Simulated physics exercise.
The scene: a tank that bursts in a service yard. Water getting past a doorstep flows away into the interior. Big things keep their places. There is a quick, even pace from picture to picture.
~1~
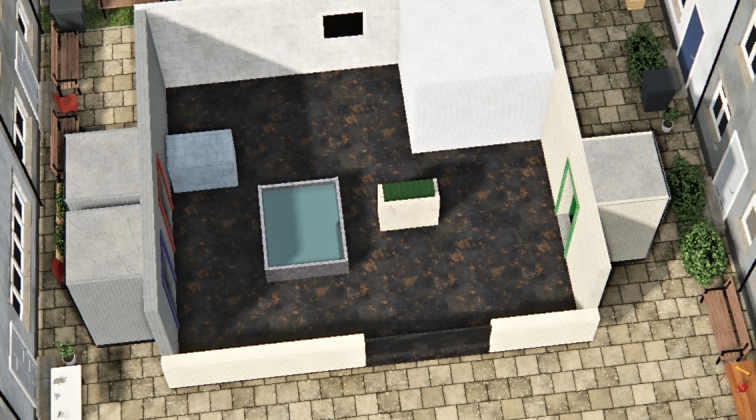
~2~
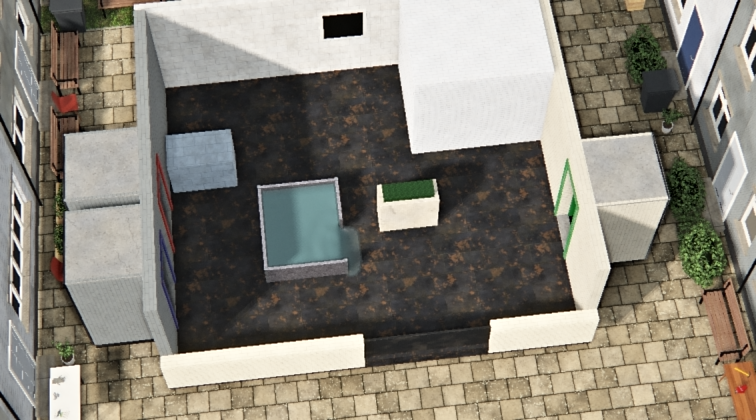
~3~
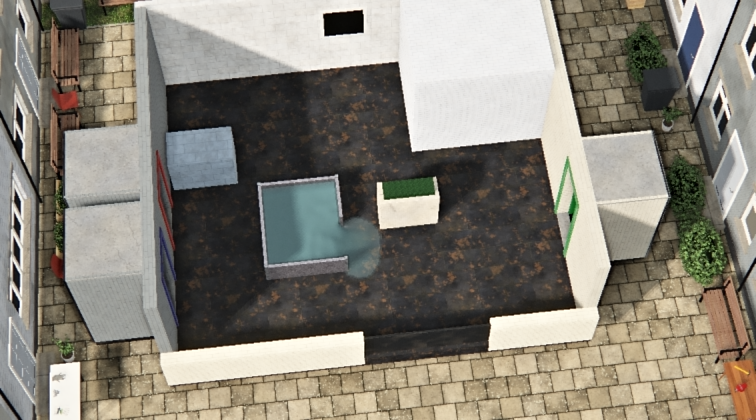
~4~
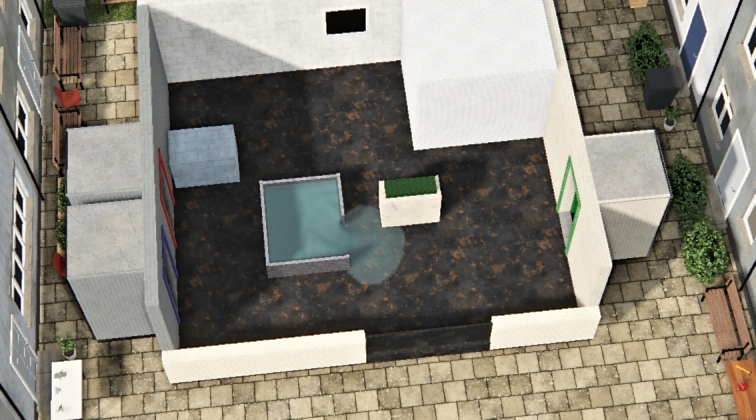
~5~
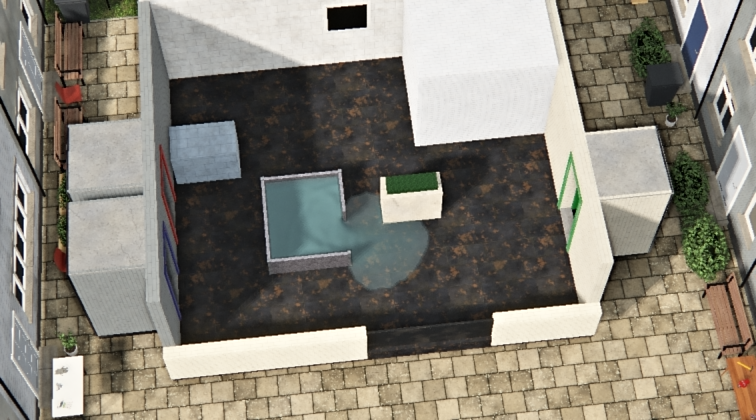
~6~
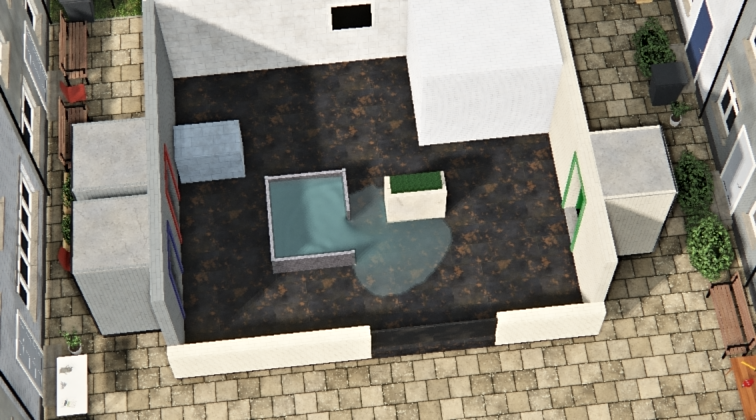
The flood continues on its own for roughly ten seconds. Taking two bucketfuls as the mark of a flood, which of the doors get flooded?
The red door stays below the mark, the green door gets flooded, the blue door stays below the mark.
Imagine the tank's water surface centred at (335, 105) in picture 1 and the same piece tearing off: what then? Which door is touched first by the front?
That would be the green-painted one, I say.
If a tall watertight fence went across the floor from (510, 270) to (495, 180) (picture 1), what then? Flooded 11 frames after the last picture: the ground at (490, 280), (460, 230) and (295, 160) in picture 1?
Taking the points in order - wetted, wetted, unwetted.
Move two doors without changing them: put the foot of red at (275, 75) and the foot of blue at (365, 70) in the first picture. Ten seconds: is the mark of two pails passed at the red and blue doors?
Taking them in turn, the red door remains below the mark and the blue door remains below the mark.
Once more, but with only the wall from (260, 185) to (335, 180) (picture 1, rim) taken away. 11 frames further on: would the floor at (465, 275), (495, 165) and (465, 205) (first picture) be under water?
Bone-dry, bone-dry, bone-dry.
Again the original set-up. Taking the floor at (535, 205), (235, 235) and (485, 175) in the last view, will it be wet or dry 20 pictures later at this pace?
Lab note, in the order given: Wet through, unwetted, unwetted.
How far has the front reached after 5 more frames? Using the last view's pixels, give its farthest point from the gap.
I'd say near (524, 243).
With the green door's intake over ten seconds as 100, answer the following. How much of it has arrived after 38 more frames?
Close to 90 %.
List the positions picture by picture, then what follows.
In the first picture, the tank at (303, 225) is whole and still.
In the second picture, the front is at (355, 271), out from the gap at (342, 248).
In the third picture, water pours out at (343, 246) and has run to (374, 230).
In the fourth picture, water pours out at (344, 245) and has run to (399, 234).
In the fifth picture, the front is at (423, 243), out from the gap at (346, 241).
In the sixth picture, water pours out at (350, 240) and has run to (447, 240).
A moment on, water covers 15 % of the floor; the red door not reached, the green door not reached, the blue door not reached.
Next, water covers 30 % of the floor; the red door not reached, the green door wet at the sill, nothing in, the blue door not reached.
Then, water covers 30 % of the floor; the red door not reached, the green door over two buckets in, the blue door not reached.
Later, water covers 35 % of the floor; the red door not reached, the green door far over two buckets in, the blue door not reached.
In the end, water covers 60 % of the floor; the red door not reached, the green door far over two buckets in, the blue door not reached.
